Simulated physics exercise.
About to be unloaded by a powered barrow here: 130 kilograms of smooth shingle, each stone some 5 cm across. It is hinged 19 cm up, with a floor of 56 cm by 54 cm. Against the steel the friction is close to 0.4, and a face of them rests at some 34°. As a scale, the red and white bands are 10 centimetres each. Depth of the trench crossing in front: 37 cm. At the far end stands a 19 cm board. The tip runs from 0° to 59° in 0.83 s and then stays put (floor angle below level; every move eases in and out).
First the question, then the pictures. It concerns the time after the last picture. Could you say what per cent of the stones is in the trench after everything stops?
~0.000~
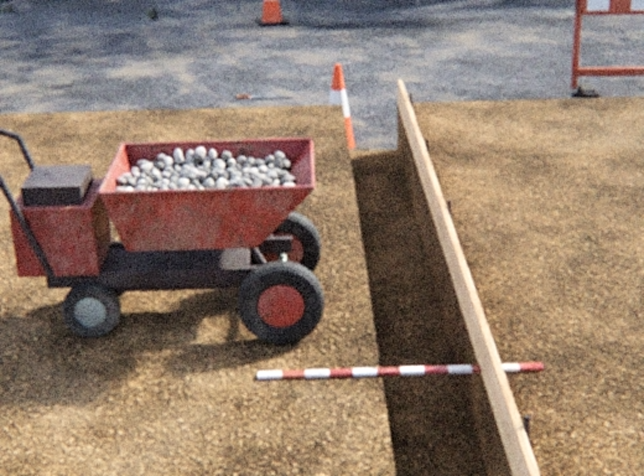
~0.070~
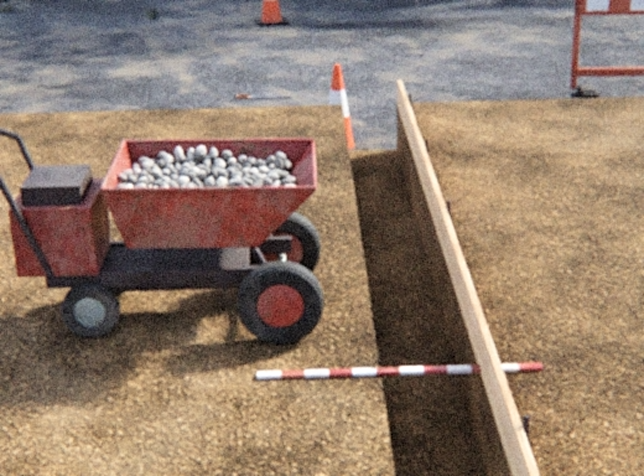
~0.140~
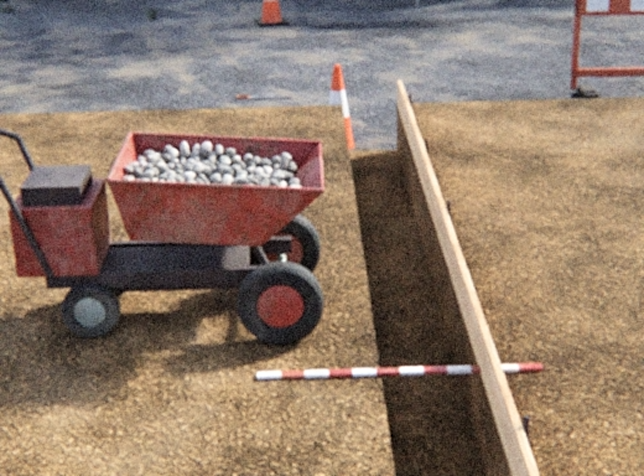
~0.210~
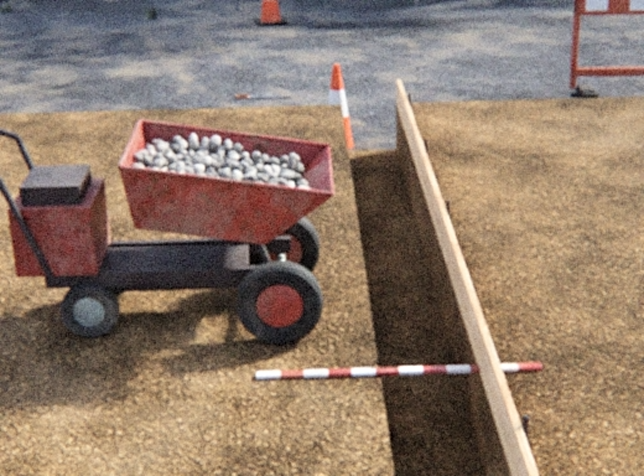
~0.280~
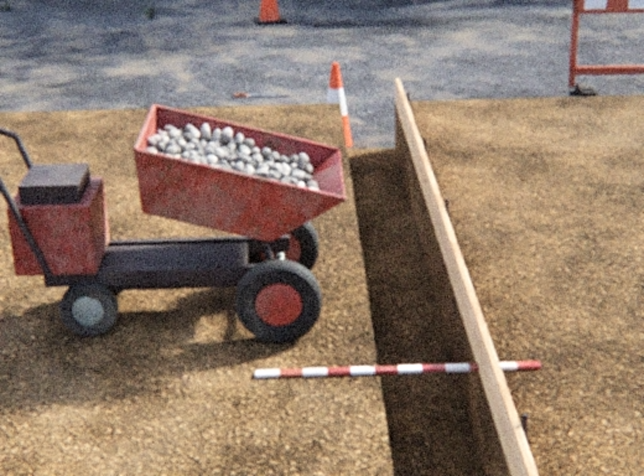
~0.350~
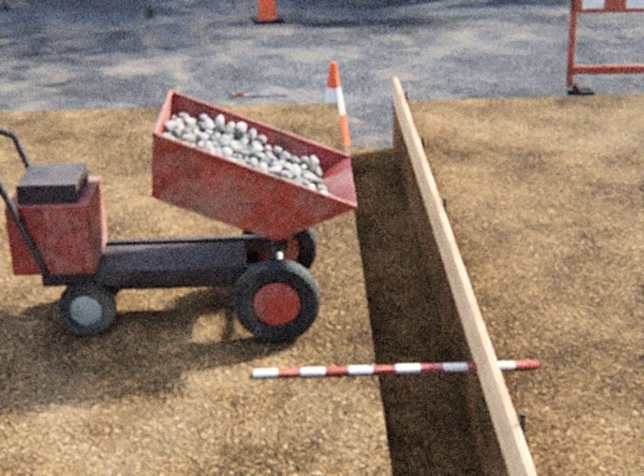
I would put it at 81 per cent.
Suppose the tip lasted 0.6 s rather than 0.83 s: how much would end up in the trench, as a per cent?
That would give about 65 percent.
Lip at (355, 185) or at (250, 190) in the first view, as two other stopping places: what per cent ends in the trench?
Around 30% for the first place and 95% for the second.
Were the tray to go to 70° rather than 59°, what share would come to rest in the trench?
The trench would hold about 85% of it.
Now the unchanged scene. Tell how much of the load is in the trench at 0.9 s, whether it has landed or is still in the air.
Roughly 15% by that time.
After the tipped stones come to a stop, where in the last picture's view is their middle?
In the last view, about (430, 355).
After 0.6 s the floor is at 50°; 100 % in the tray; the foremost stones are at (368, 216).
After 0.9 s the floor is at 59°; 83 % in the tray, 17 % in the trench; the foremost stones are at (454, 275).
After 1.3 s the floor is at 59°; 36 % in the tray, 45 % in the trench, 18 % past the trench; the foremost stones are at (578, 312).
After 3.2 s the floor is at 59°; 0 % in the tray, 81 % in the trench, 19 % past the trench; the foremost stones are past the picture's edge.
